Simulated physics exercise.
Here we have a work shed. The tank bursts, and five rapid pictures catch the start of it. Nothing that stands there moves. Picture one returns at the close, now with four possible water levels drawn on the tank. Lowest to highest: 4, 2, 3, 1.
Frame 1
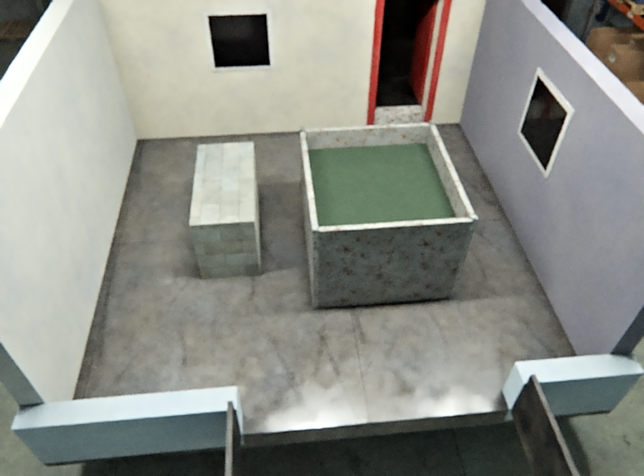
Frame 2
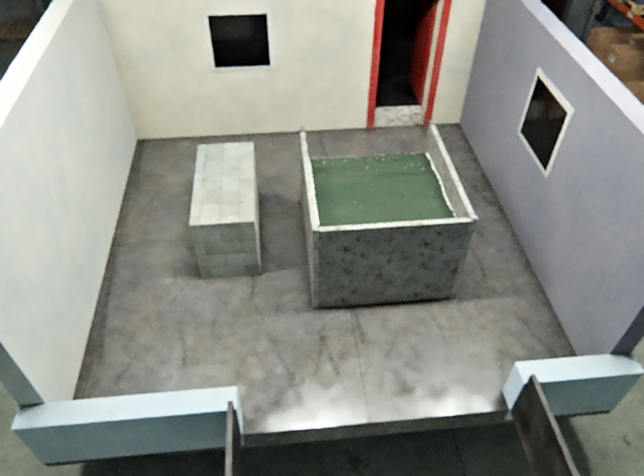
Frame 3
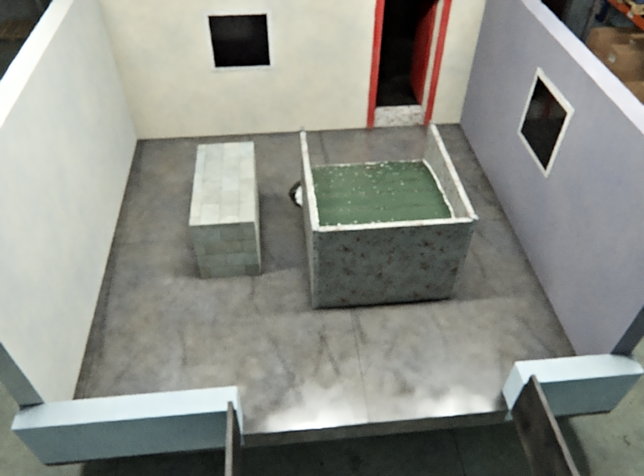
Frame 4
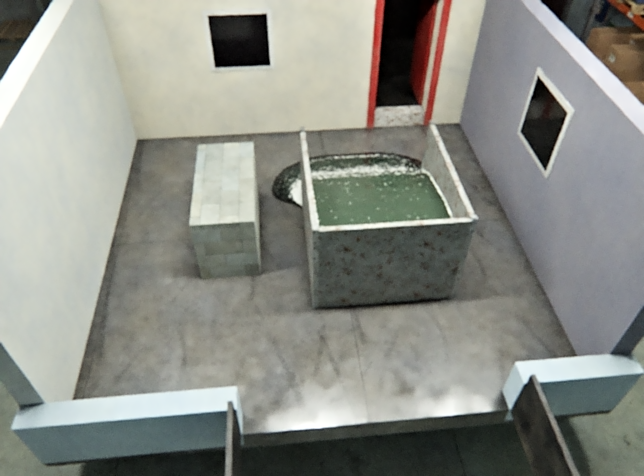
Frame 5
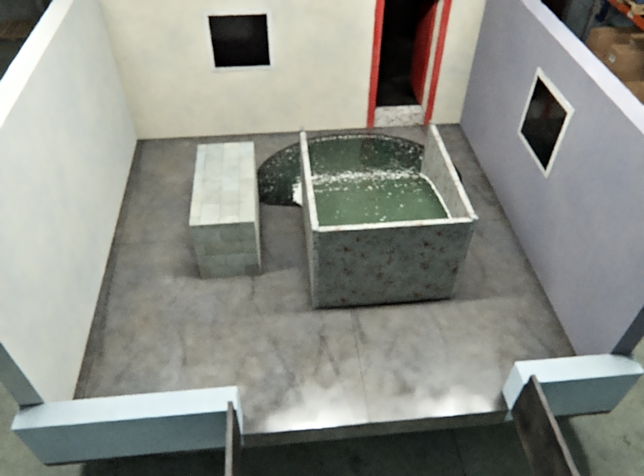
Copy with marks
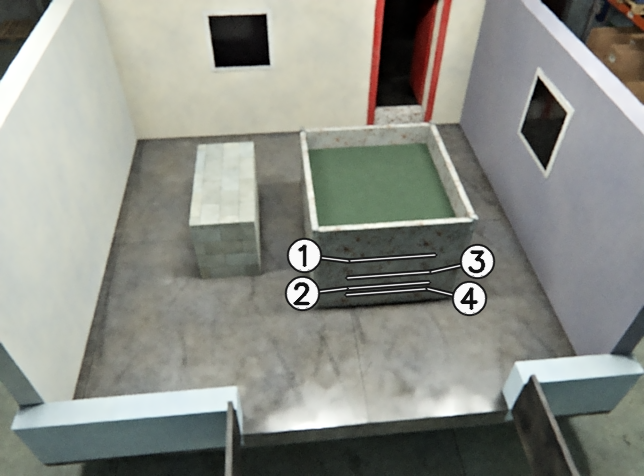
In this clip, green water rests in a speckled tank beside a pale block inside a walled work shed, then its level drops as water emerges behind the tank and spreads across the grey floor toward the left and back.
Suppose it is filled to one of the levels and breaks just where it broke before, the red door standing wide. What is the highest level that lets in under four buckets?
Level 3 just does it.
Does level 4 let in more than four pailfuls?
No, not at all.
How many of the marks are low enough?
Three.
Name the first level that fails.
1 it is.
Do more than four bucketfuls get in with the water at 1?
Yes.
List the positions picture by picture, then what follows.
Water in the tank at rest, its middle at (378, 189); foot of the red doorway at (398, 126); open gate at (379, 371).
Water covers 2 % of the ground, its front hidden from here.
Water covers 5 % of the ground, its front hidden from here.
Water covers 10 % of the ground, its front hidden from here.
Water covers 18 % of the ground and shows as far out as (274, 159).
On the marked copy, 1 at (392, 258); 2 at (388, 285); 3 at (389, 274); 4 at (387, 291); from the bottom up 4, 2, 3, 1.
With 1, about 11 bucketfuls get in.
With 2, nothing gets over.
With 3, a bucket or two gets in.
With 4, nothing gets over.
